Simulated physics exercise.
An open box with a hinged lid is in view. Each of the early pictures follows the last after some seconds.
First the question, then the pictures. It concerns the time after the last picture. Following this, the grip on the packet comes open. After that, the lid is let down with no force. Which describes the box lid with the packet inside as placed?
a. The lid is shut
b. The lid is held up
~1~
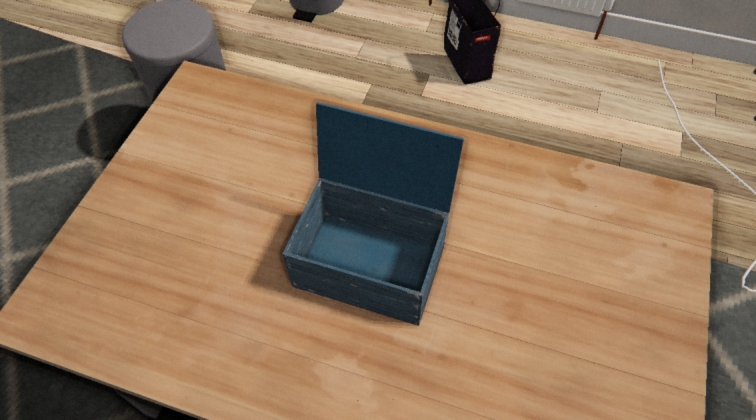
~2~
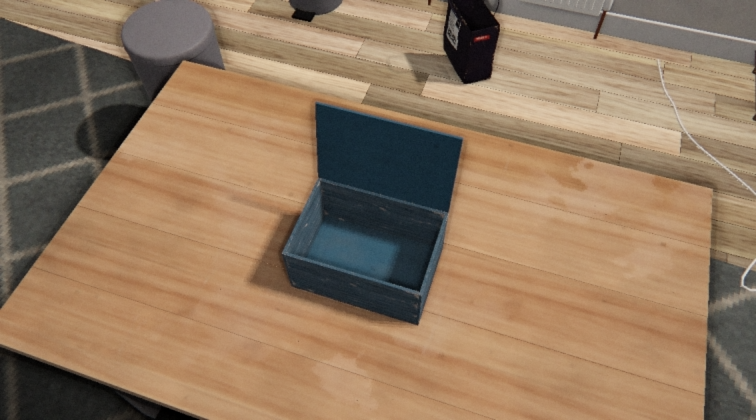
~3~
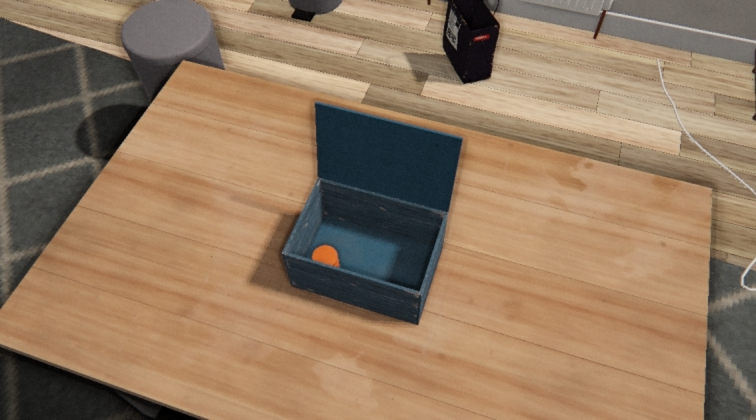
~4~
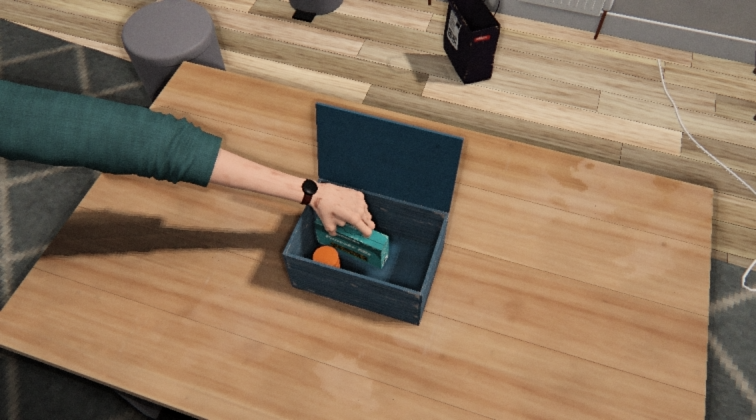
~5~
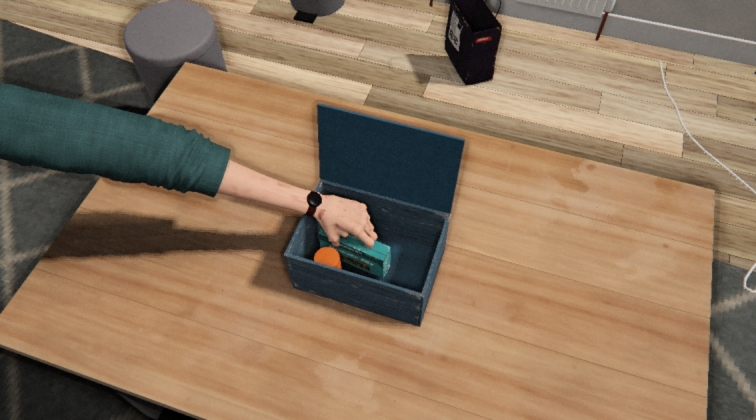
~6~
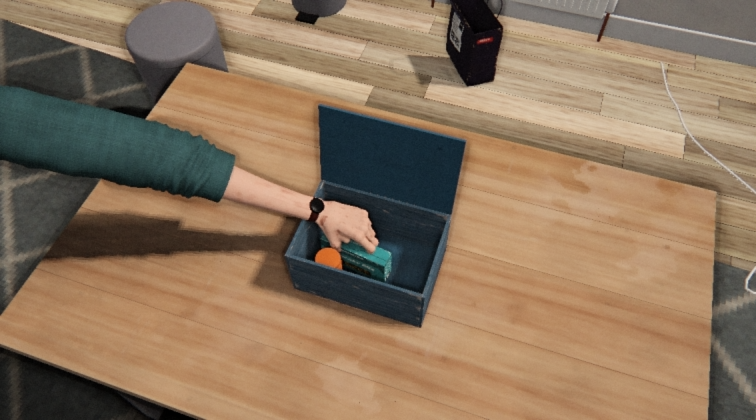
Option a: The lid is shut.
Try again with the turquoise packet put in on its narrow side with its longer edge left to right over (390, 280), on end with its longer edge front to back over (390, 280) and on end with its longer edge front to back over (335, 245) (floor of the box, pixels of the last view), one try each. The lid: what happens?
The lid goes all the way down the first time, stays partly open the second time and stays partly open the third time.
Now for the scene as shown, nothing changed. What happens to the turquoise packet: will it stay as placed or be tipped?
It stays as it was set.
Then, 1.20 s later than the last frame, lid starting down.
Then, 1.70 s later than the last frame, lid 50° above the rim.
Then, 2.10 s later than the last frame, lid 11° above the rim.
When it is over, lid shut; both as before. End places, in pixels of the last picture, turquoise packet near (357, 255).
